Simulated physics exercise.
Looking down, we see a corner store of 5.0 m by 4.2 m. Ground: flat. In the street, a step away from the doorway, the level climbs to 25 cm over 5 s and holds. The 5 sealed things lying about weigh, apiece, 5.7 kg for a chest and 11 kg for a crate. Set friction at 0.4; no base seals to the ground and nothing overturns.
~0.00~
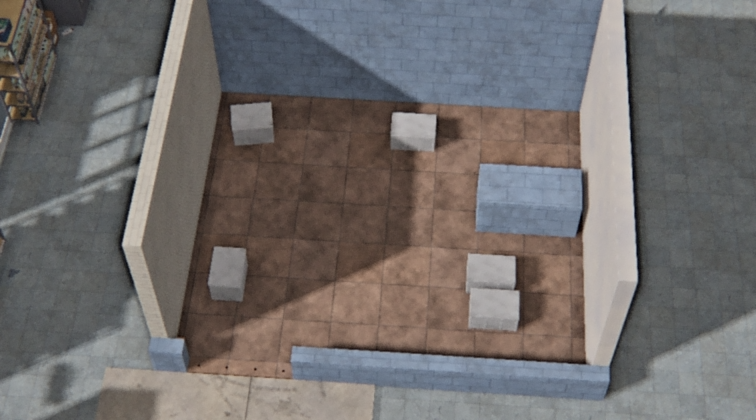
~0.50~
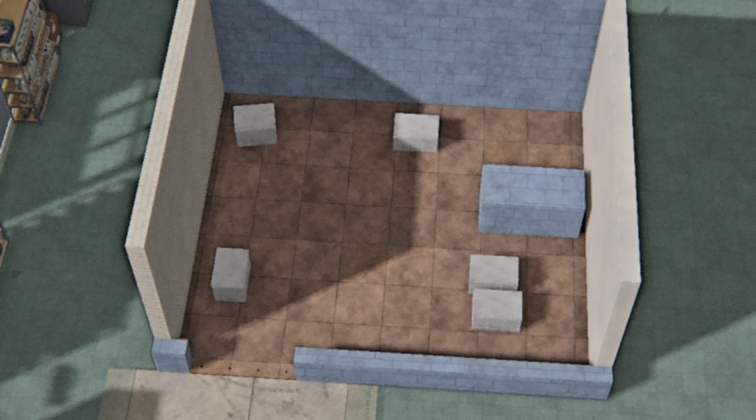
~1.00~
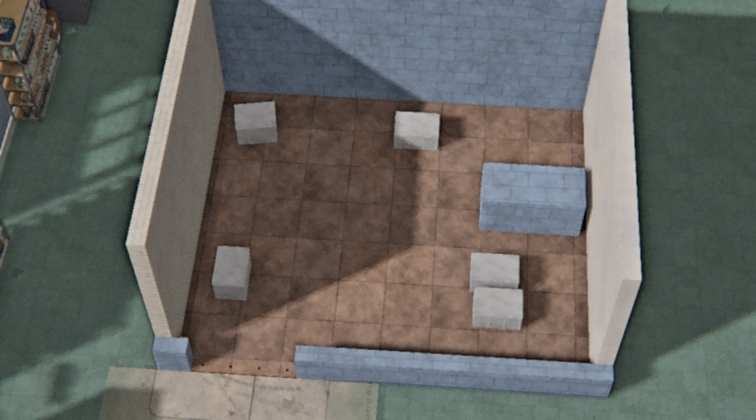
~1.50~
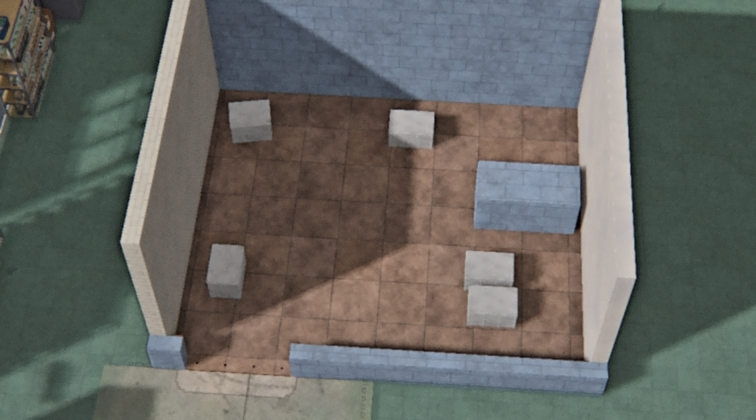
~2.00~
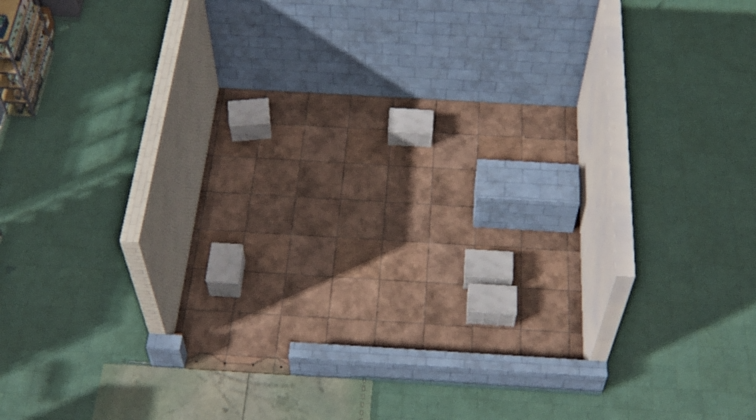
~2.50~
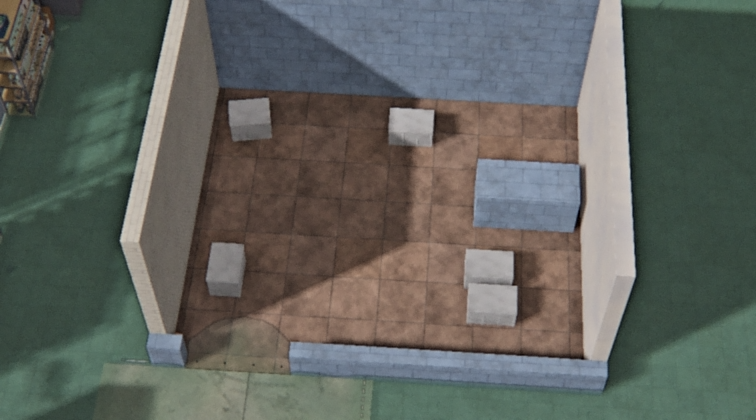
A small walled room with a brown tiled floor, open at the top, is seen from high above, with paved ground around it and a doorway gap at the lower left. Five pale grey blocks and a larger blue brick block at the right stand inside blue and cream walls. The view shifts slightly, the outside ground turns from grey to green, and a thin film spreads through the doorway while the blocks stay put.
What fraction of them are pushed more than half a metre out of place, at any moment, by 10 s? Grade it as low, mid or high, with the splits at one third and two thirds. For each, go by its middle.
Grade: Mid, one to two thirds.
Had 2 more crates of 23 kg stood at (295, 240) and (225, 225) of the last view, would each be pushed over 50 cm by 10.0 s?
Above the limit, then above the limit.
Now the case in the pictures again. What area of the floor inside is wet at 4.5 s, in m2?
About 6.0 m2.
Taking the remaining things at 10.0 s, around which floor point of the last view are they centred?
Around (412, 190).
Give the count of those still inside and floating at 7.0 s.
At that time, 2.
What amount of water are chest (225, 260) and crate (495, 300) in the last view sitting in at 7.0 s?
Depths: Near 10 cm, then near 0 cm.
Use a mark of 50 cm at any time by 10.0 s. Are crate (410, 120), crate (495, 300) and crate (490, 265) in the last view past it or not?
One by one: Above; below; below.
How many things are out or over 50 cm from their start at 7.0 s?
I count 2 of them.
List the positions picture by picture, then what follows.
A chest at (252, 115), on the bottom; a chest at (227, 266), on the bottom; water covers 0.0 m2; 0 of 5 have shifted, in the first frame.
A chest at (254, 116) rests on the ground; a chest at (230, 267) rests on the ground; water covers 0.0 m2; 0 of 5 have shifted, in the second frame.
A chest at (255, 114) rests on the ground; a chest at (231, 265), on the bottom; water covers 0.0 m2; 0 of 5 have shifted, in the third frame.
A chest at (250, 113), on the bottom; a chest at (225, 263), on the bottom; water covers 0.0 m2; 0 of 5 have shifted, in the fourth frame.
A chest at (249, 111), on the bottom; a chest at (225, 262) rests on the ground; 0.0 m2 under water; 0 of 5 have shifted, in the fifth frame.
A chest at (249, 111) rests on the ground; a chest at (225, 262), on the bottom; 0.5 m2 under water; 0 of 5 have shifted, in the sixth frame.
After 3.5 s 0 of 5 are over 50 cm from their spots; 0 afloat.
After 4.5 s 1 of 5 are over 50 cm from their spots; 0 afloat.
After 7.0 s 2 of 5 are over 50 cm from their spots; 2 afloat.
After 10.0 s 3 of 5 are over 50 cm from their spots, and 3 have been at some point; 3 afloat.
